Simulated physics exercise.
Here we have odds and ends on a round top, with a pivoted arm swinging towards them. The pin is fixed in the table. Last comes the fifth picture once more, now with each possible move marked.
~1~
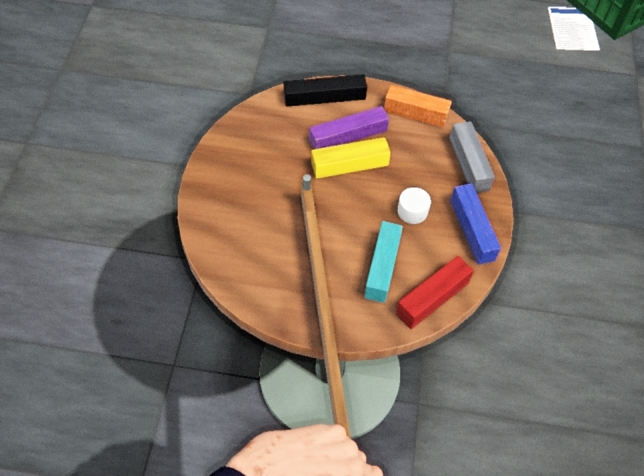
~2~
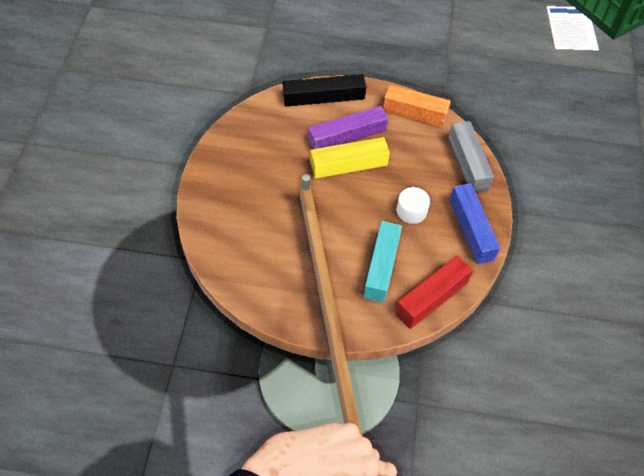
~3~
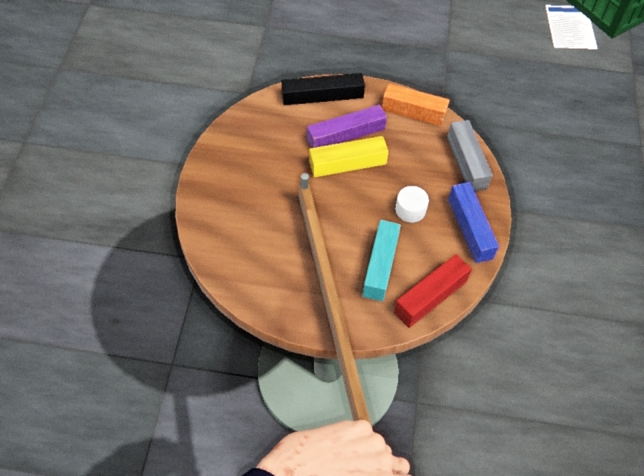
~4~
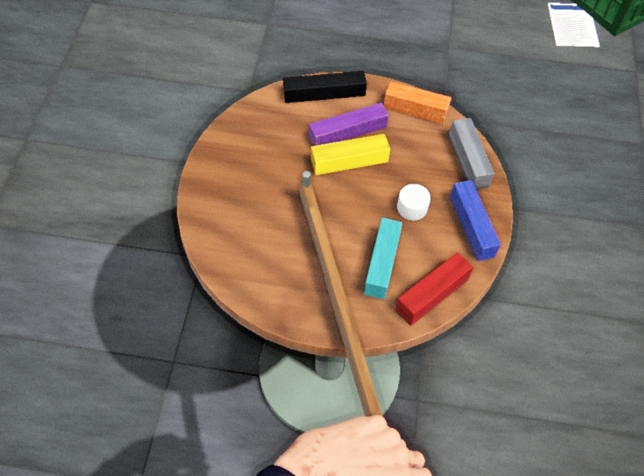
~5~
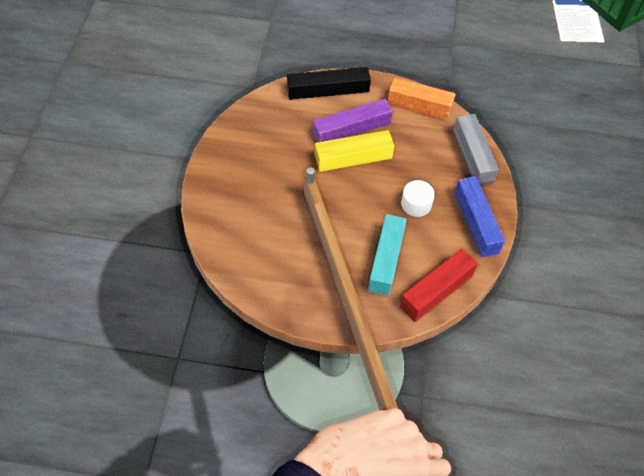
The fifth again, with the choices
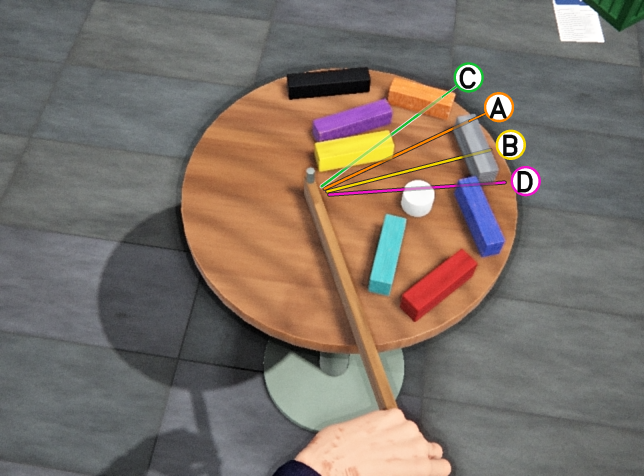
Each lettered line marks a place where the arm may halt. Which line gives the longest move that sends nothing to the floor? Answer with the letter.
D is the last safe line.
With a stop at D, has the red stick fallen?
By then, no.
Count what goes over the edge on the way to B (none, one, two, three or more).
In all, one.
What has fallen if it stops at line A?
It is the grey stick.
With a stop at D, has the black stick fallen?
No.
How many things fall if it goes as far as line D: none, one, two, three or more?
By then, none.
On the marked copy, A at (399, 154); B at (411, 170); C at (385, 140); D at (417, 189).
Following D. Soon after the start, arm (390, 246); red stick (464, 265); blue bar (483, 214).
Later, arm (415, 206); red stick (501, 217); blue bar (496, 195).
In the end, arm (416, 173); grey stick (470, 117); red stick (492, 168); nothing has fallen.
As for the rest, A drops the grey stick; B drops the grey stick; C drops the grey stick.
